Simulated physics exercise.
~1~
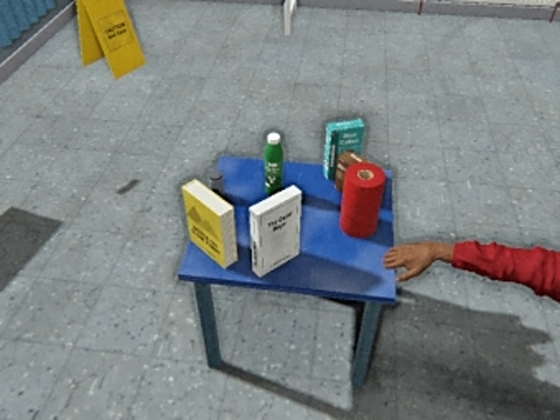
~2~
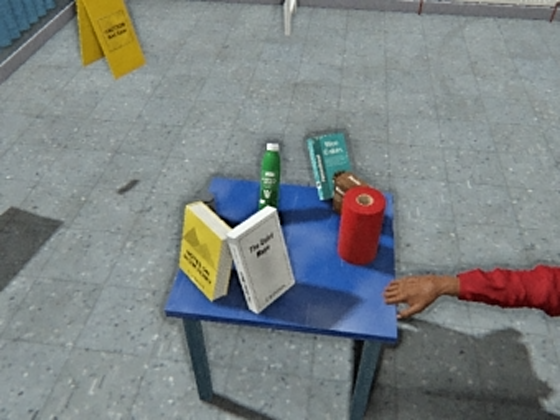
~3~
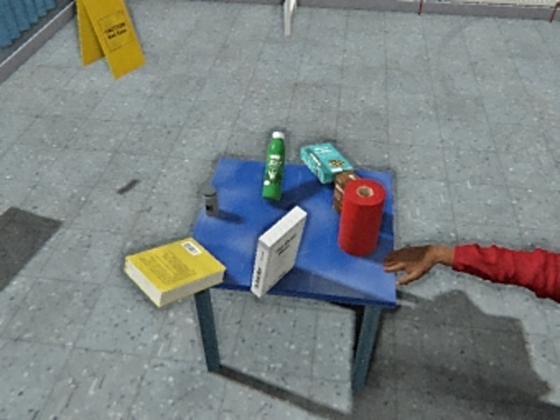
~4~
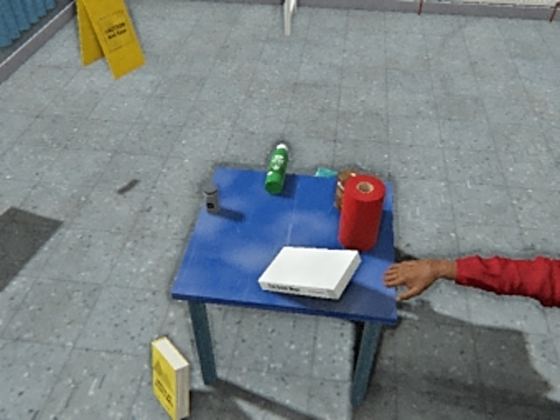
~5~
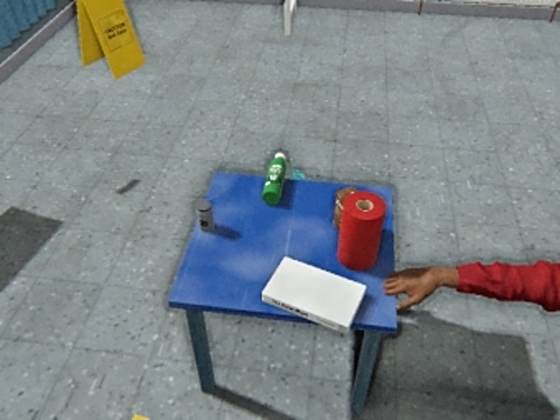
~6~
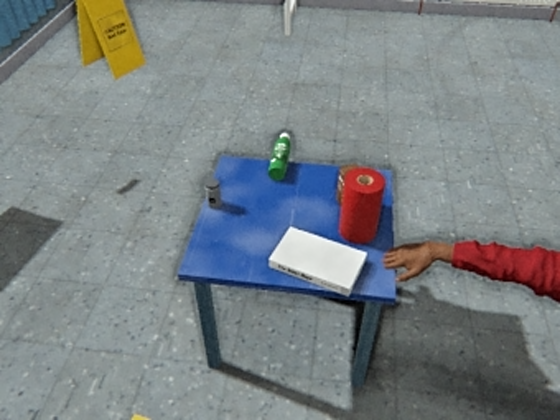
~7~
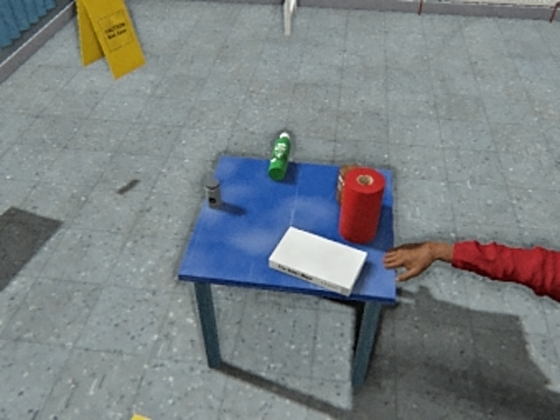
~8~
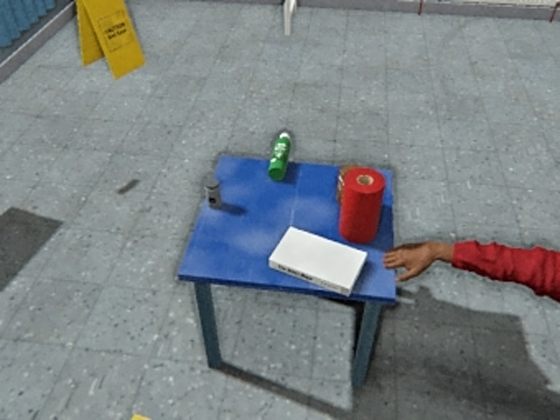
A small blue table jerked back and forth beside a red-sleeved hand, sending the yellow book off the front and a turquoise packet off the back, while the white book and green bottle toppled and stayed on top near the upright red roll.
